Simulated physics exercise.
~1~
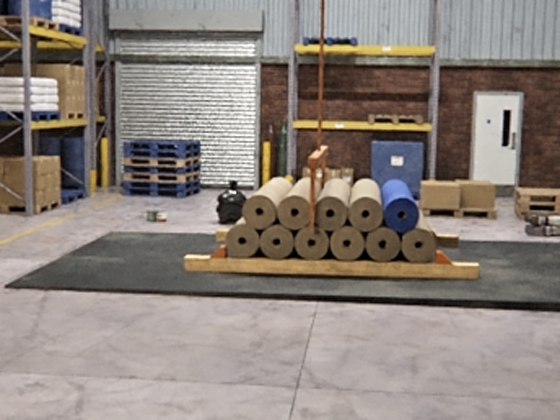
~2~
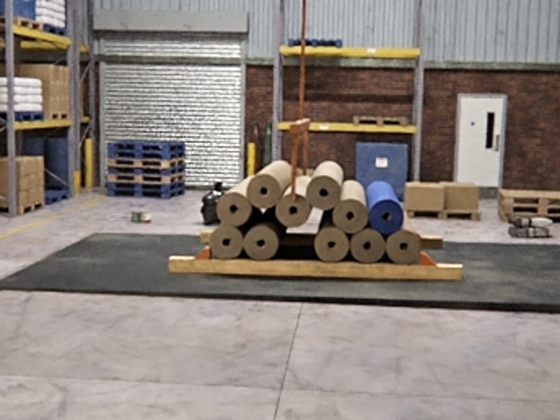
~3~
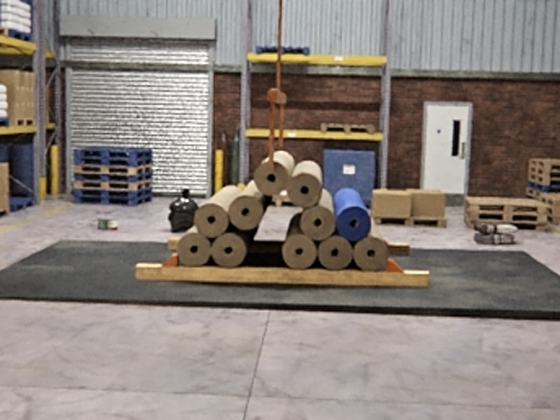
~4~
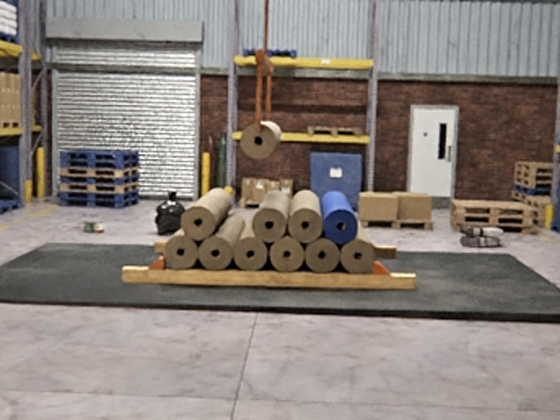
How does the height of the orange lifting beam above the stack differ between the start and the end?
At the start the beam is low, close to the top of the stack. By the end it is well above the stack, with a single tan roll hanging beneath it.
The clip opens on a low stack of tan rolls with a blue one at the upper right, resting on timber bearers in a storage bay. An orange lifting beam rises, drawing a roll out of the middle of the bottom row and forcing upper rolls upward around it. As the camera pans slightly right, the roll climbs clear, leaving a gap beneath. By the end, it hangs above the stack, an upper roll fills the bottom gap, and an opening remains in the top row. The blue roll keeps its place.
